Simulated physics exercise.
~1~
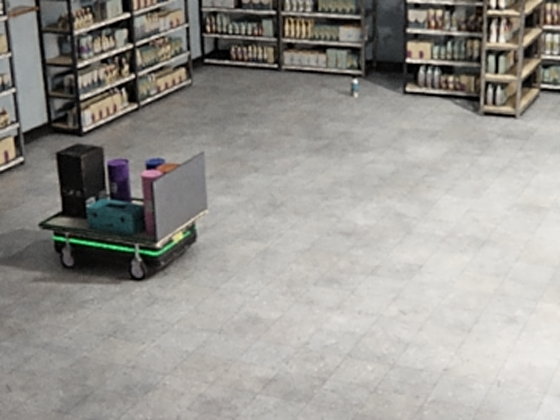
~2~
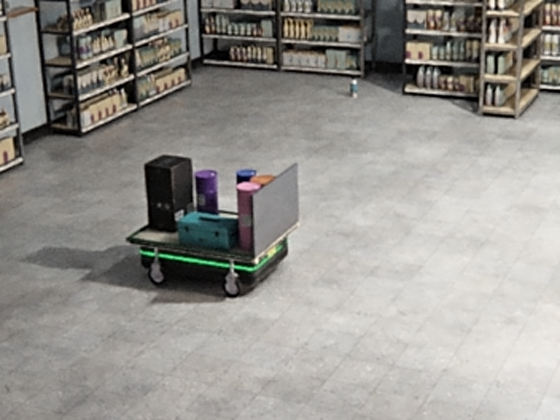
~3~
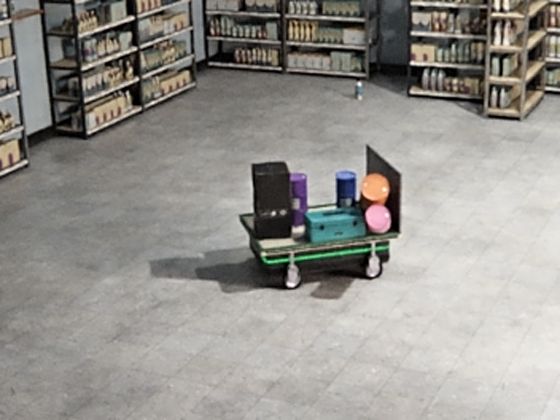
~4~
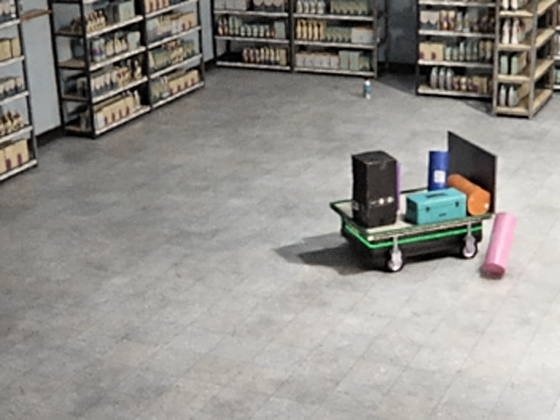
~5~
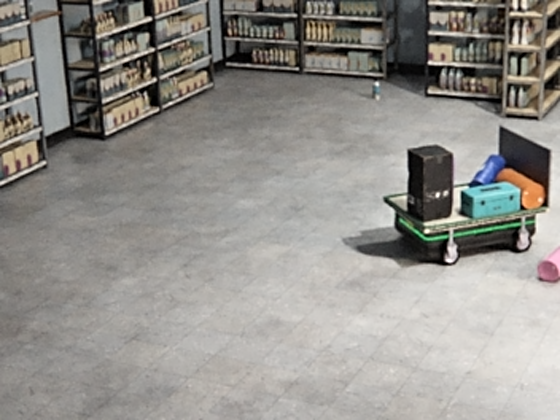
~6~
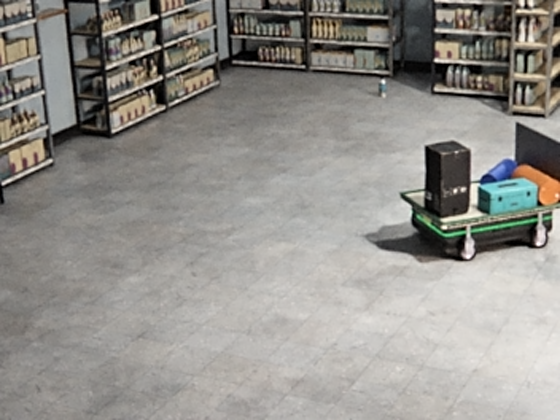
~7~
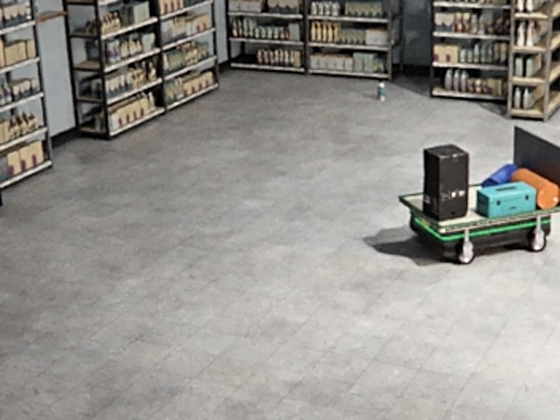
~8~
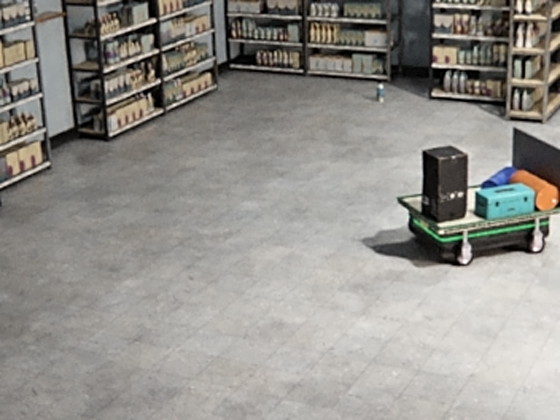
A loaded cart rolls right, turns and stops after its pink canister falls to the floor.
